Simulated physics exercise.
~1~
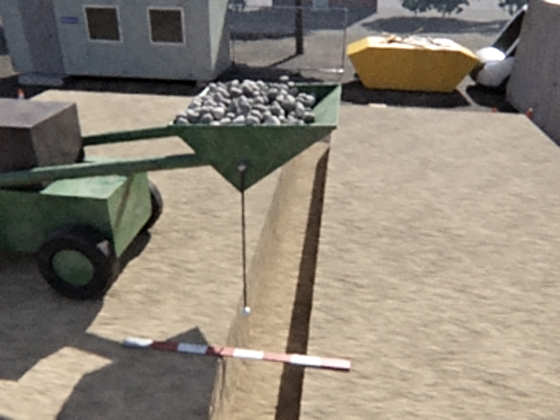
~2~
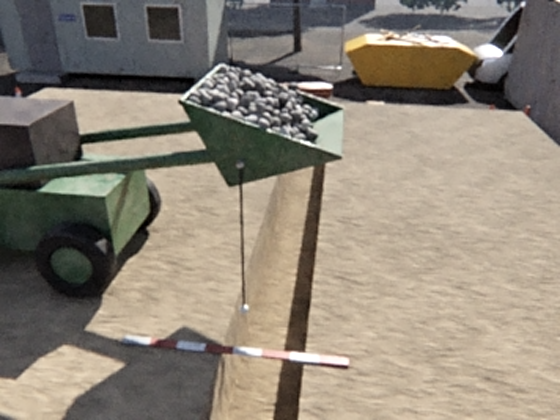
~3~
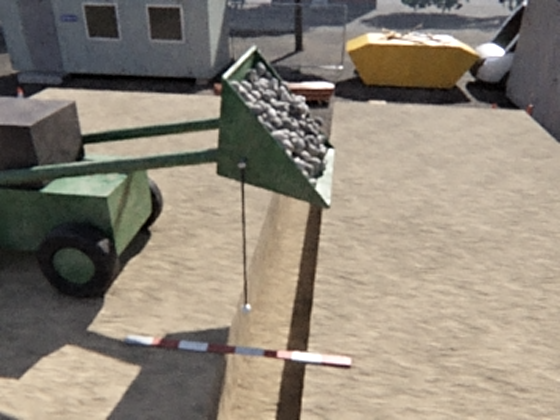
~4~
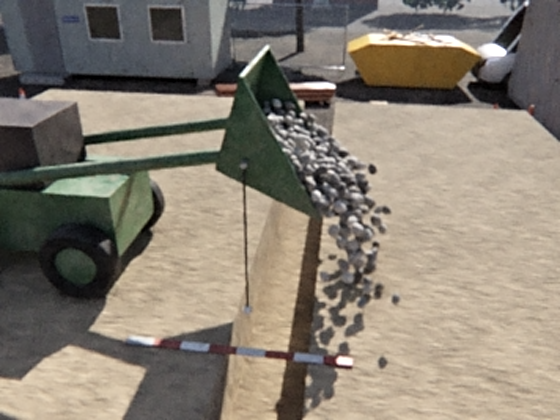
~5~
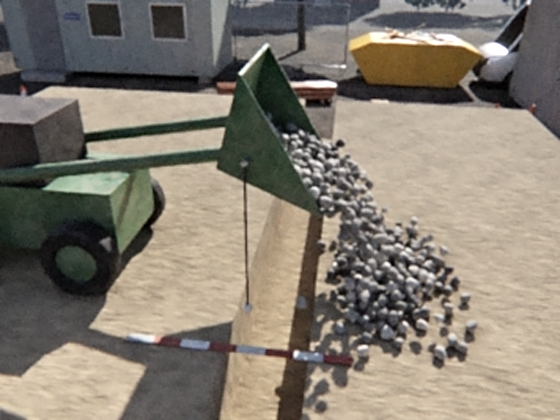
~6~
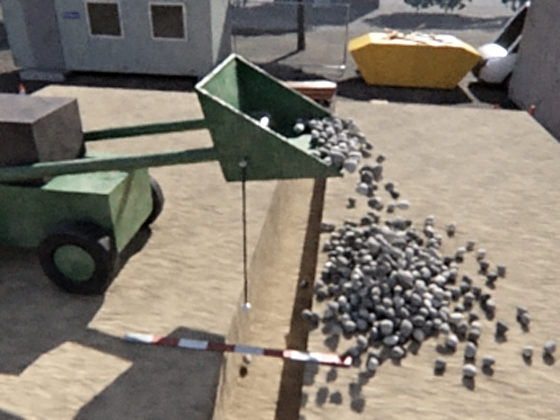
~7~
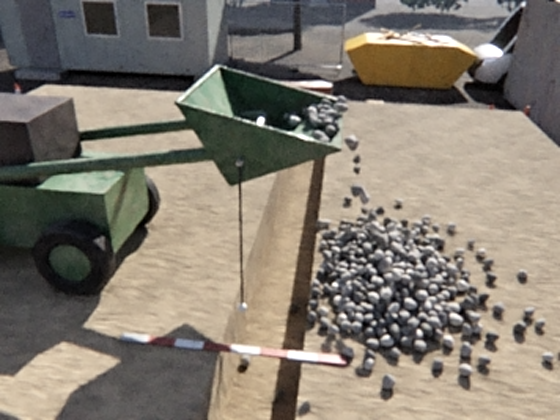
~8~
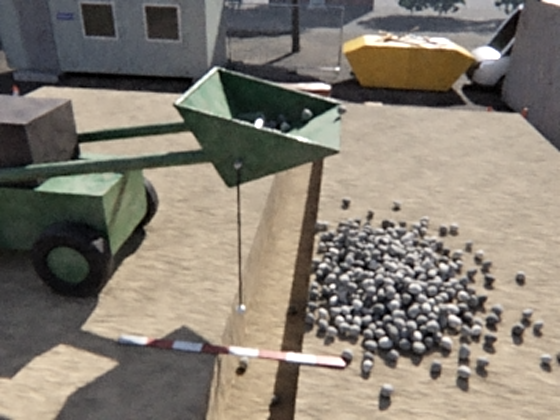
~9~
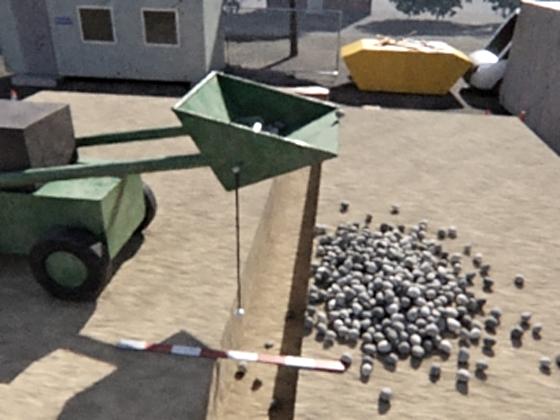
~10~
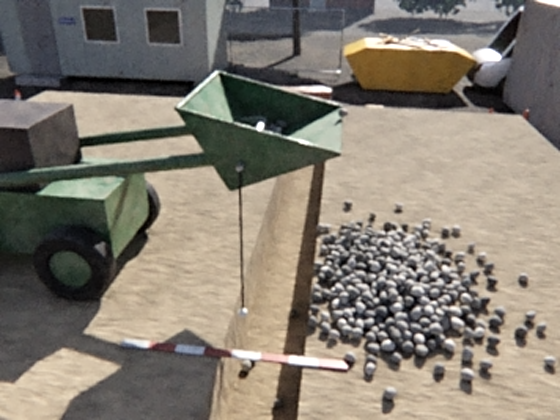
A green loader tips grey cobbles beyond a trench, then levels its bucket, keeping a few.
